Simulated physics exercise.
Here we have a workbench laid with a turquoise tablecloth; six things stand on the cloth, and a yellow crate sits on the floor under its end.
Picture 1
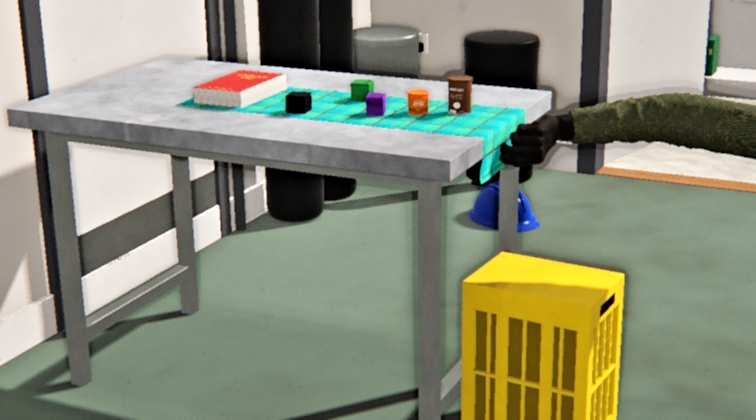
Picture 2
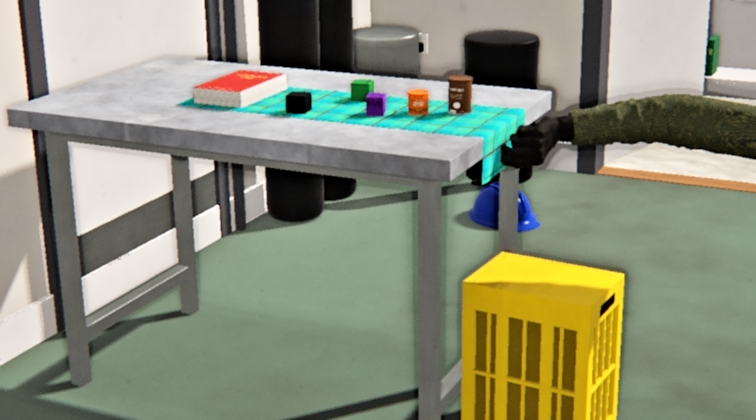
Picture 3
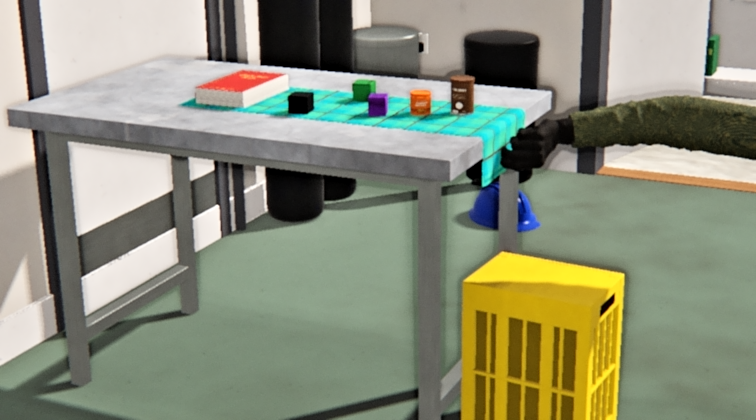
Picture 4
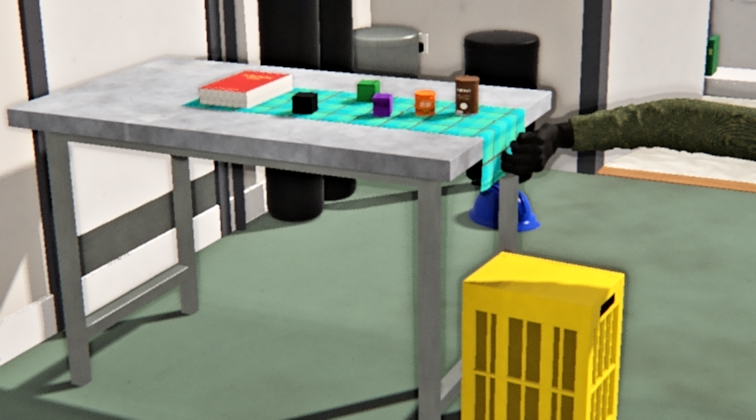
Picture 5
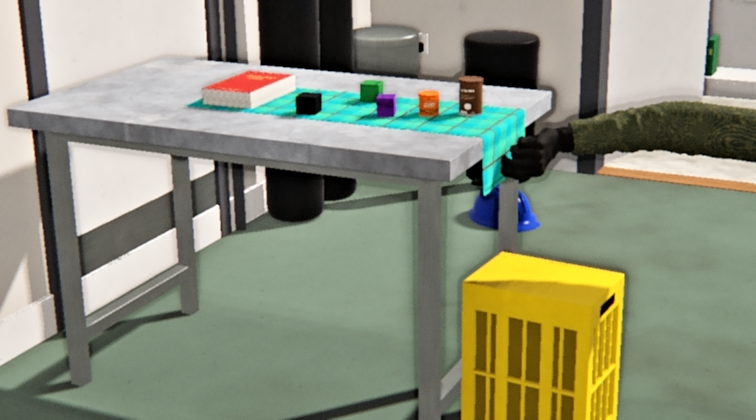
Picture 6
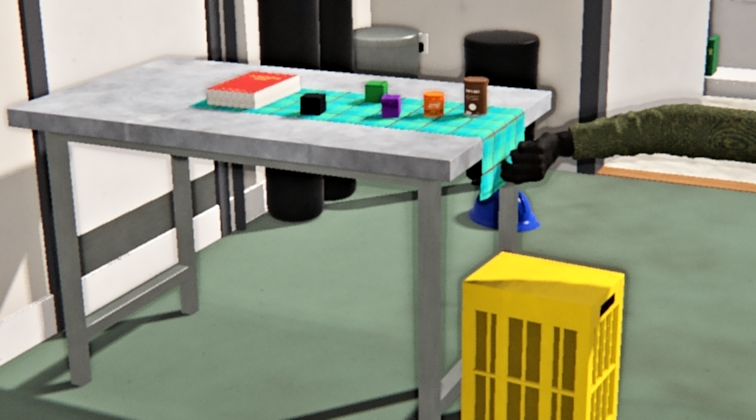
A black-gloved hand on a green-sleeved arm slowly draws a turquoise cloth rightward over the end of a grey workbench, seen from slightly above by a still camera in a green-floored room. On the cloth are a red book at left, black, green and purple cubes, an orange pot and a brown can, with a yellow crate below. The objects shift slightly right with the cloth as its hanging edge lengthens.
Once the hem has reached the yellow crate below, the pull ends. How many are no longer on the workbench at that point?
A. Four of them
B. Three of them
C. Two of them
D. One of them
C.
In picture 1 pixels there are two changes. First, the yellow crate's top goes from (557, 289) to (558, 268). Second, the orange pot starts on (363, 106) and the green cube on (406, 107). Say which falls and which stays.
The orange pot? Safe. The green cube? Safe.
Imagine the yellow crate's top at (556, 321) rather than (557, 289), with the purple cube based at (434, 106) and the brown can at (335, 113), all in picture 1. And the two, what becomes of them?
In the end the purple cube is no longer on top and the brown can is still on top.
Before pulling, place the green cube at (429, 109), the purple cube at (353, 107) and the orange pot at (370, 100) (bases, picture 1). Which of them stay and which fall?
Green cube: Off. Purple cube: Still up. Orange pot: Still up.
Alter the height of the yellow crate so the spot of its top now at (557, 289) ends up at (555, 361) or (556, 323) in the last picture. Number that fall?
First case 4, second 3.
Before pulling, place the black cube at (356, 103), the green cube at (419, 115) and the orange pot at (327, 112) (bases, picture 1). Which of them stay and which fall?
Black cube: Still on; green cube: Off; orange pot: Still on.
A little later, hem near (504, 215); all still up.
Next, hem near (505, 256); brown can gone.
When it is over, hem on the crate; brown can and orange pot gone. The answer is two.
